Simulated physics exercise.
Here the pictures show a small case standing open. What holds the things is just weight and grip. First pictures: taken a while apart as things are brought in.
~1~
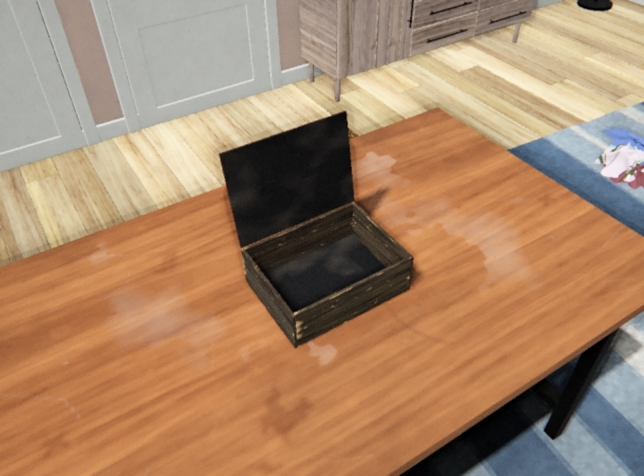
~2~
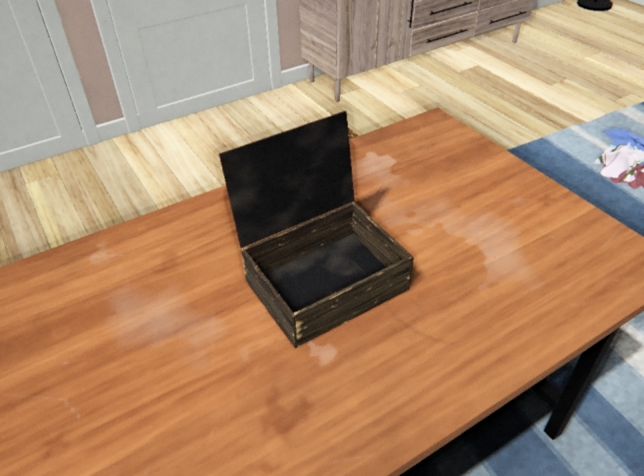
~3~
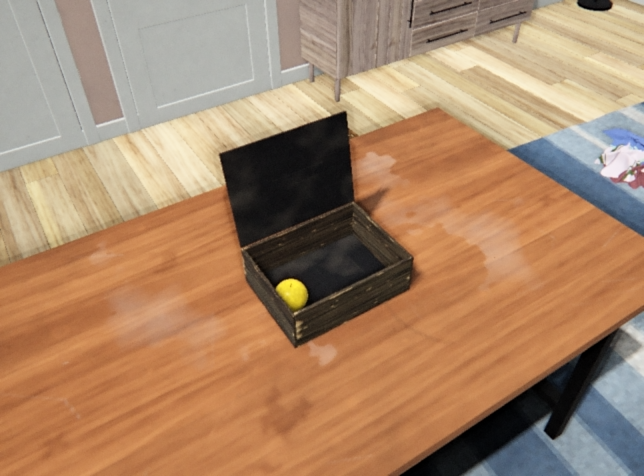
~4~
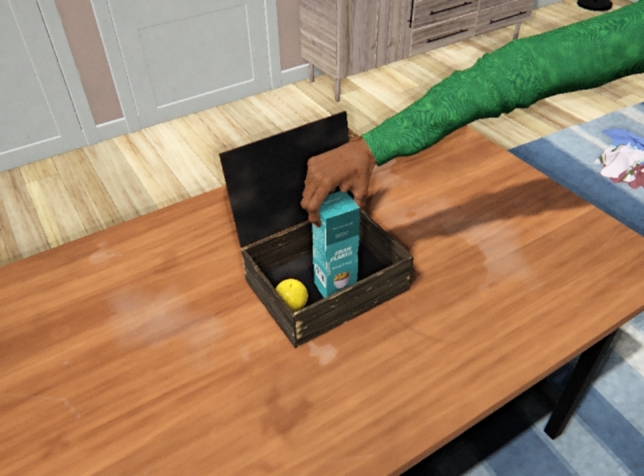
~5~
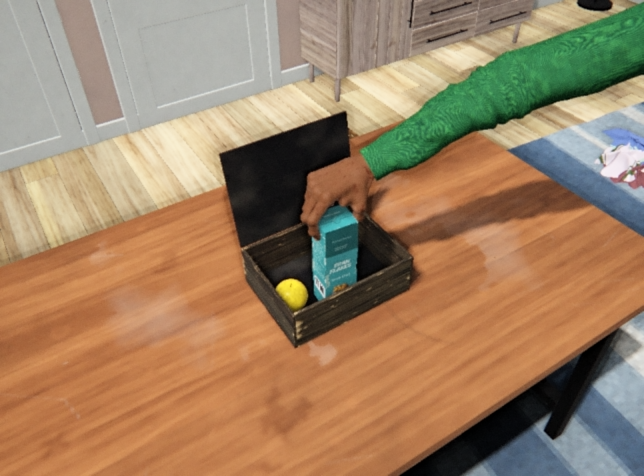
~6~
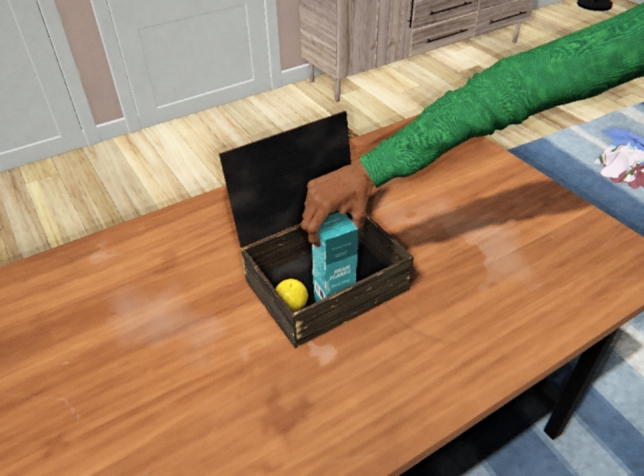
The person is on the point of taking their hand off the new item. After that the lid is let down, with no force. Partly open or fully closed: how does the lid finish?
Partly open.
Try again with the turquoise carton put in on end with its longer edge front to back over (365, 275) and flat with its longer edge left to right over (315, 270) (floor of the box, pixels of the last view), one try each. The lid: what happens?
The lid stays partly open the first time and goes all the way down the second time.
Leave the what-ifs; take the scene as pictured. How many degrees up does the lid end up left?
Measured angle - around 45°.
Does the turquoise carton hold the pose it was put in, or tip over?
By the end the turquoise carton has kept its angle.
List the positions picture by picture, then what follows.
In the first frame, the last thing is not in view yet.
In the second frame, the last thing is not in view yet.
In the third frame, the last thing is not in view yet.
The fourth frame shows on its way; turquoise carton (335, 248).
The fifth frame shows on its way; turquoise carton (334, 260).
The sixth frame shows put in, still held; turquoise carton (334, 267).
Then, 1.00 s on from there, lid starting down.
Then, 1.40 s on from there, lid 74° above the rim.
Then, 1.50 s on from there, lid 66° above the rim.
Then, 1.70 s on from there, lid 46° above the rim.
In the end, lid 44° above the rim; both unmoved. At the end, from the last picture's camera, turquoise carton near (334, 267).
